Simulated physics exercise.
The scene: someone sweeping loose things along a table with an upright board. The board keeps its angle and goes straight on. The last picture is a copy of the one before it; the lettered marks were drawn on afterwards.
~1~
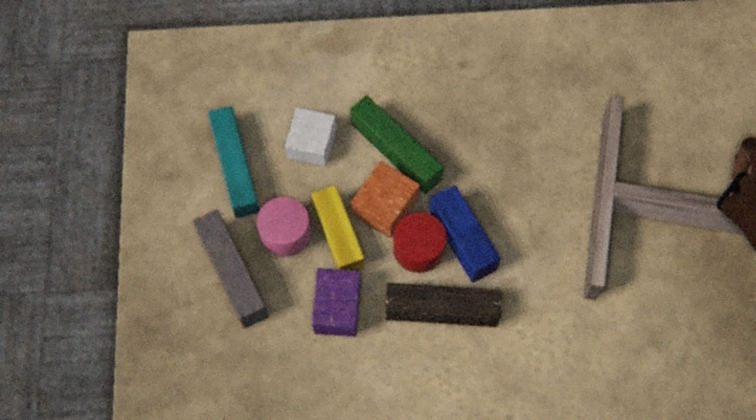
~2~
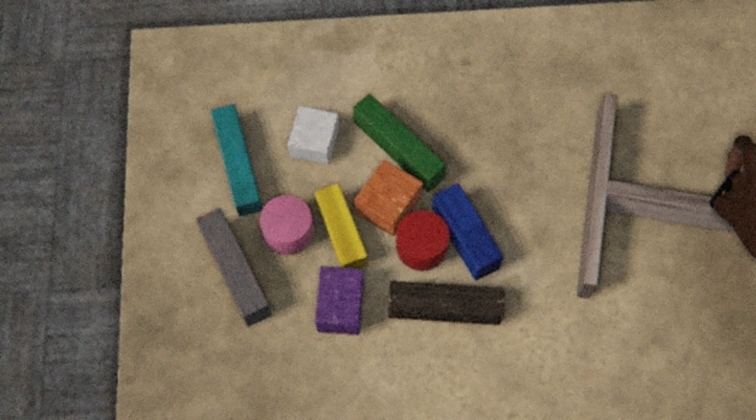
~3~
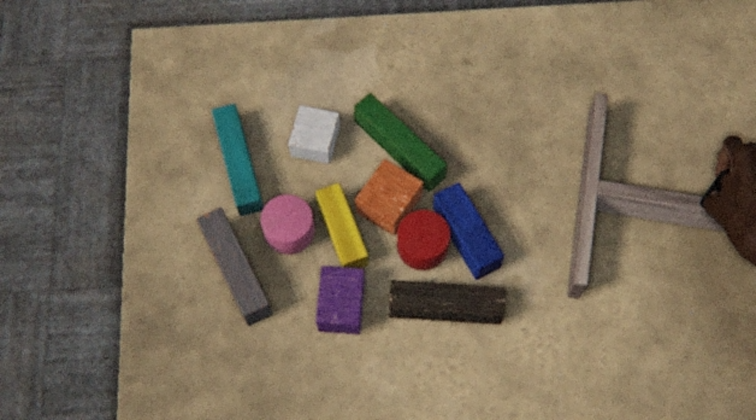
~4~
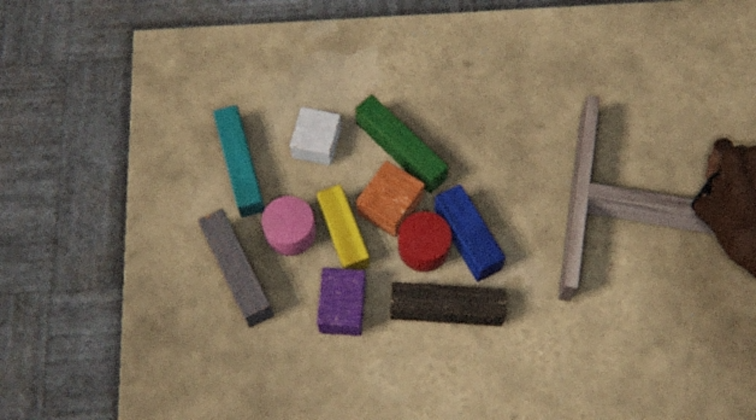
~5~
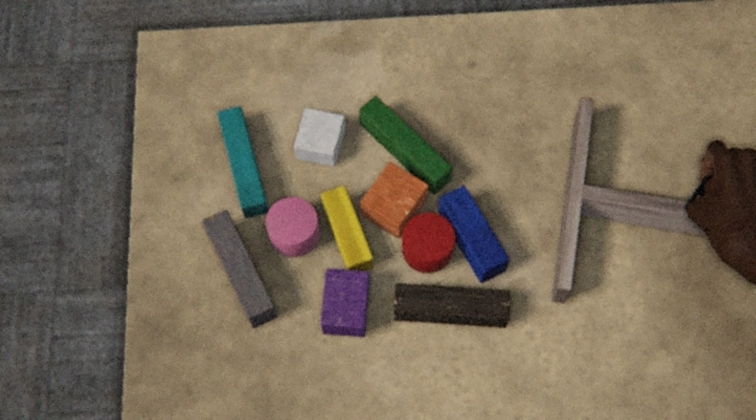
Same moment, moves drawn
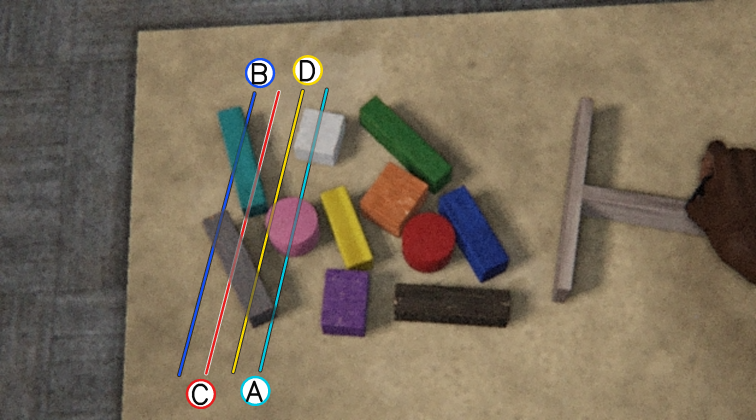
On a tan tabletop, colorful blocks, sticks and round pieces lay still in a loose cluster while a hand on the right slowly slid an upright board a short way left toward them.
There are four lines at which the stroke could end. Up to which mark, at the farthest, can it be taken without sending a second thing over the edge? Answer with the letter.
Up to line A.
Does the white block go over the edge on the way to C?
No.
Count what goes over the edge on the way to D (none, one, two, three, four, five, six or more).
Two.
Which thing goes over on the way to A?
The grey bar goes over.
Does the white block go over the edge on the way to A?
No.
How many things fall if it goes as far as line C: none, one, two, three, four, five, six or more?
In all, three.
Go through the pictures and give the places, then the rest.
Board (609, 187); purple block (337, 303); orange block (386, 200), in the first picture.
Board (602, 185); pink tin (287, 225), in the second picture.
Board (592, 185); blue stick (468, 231), in the third picture.
Board (583, 188); green bar (401, 144), in the fourth picture.
Board (577, 190); black bar (451, 305); yellow stick (347, 231); red tin (428, 244), in the fifth picture.
On the marked copy, A at (295, 222); B at (219, 226); C at (244, 224); D at (270, 223).
Taking A. A third of the way, board (476, 195); black bar (394, 310); purple block (316, 305).
Two thirds of the way, board (375, 201); grey bar (183, 272); purple block (211, 323).
When it is over, board (298, 205); grey bar over the edge; purple block (133, 326); one fallen.
As for the rest, B drops four; C drops three; D drops two.
